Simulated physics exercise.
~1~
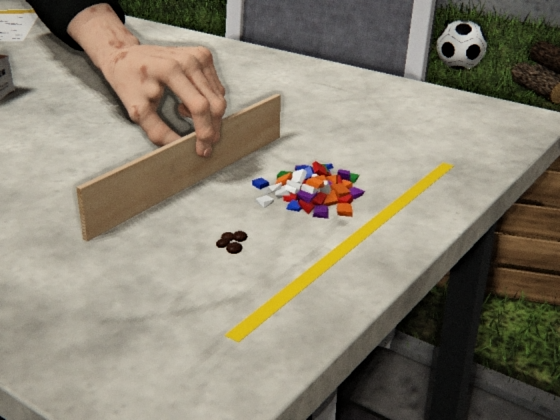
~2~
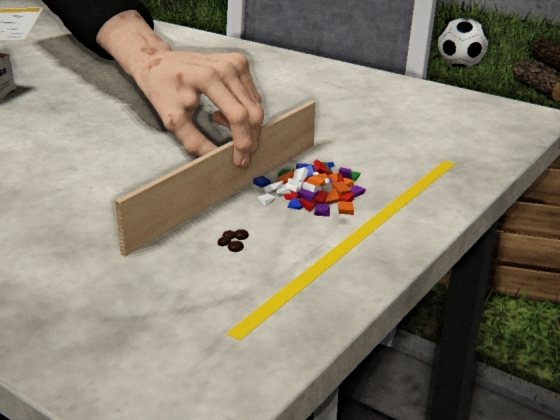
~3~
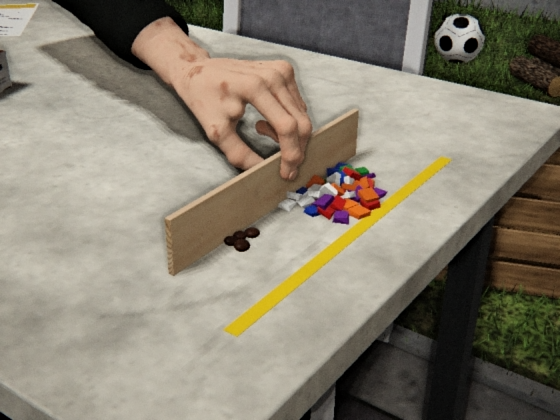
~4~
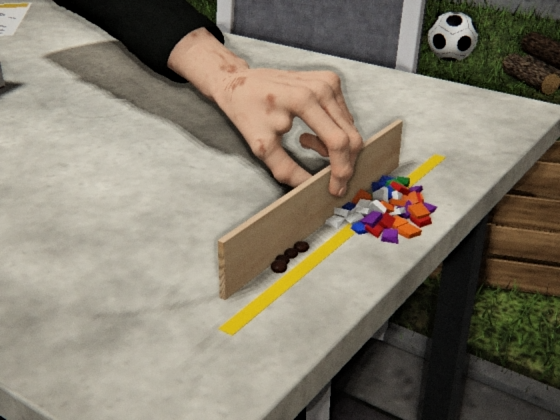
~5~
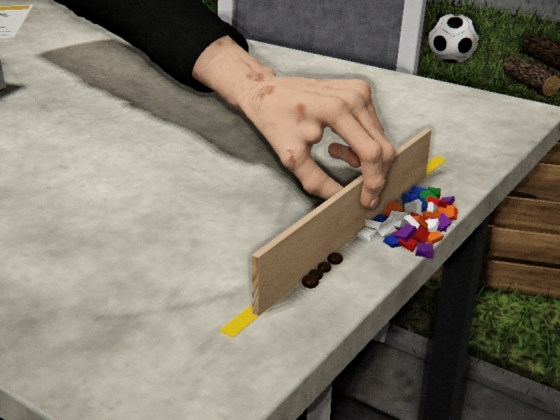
On a gray table, a hand pushes brown beans and colorful pieces past yellow tape with a wooden strip.
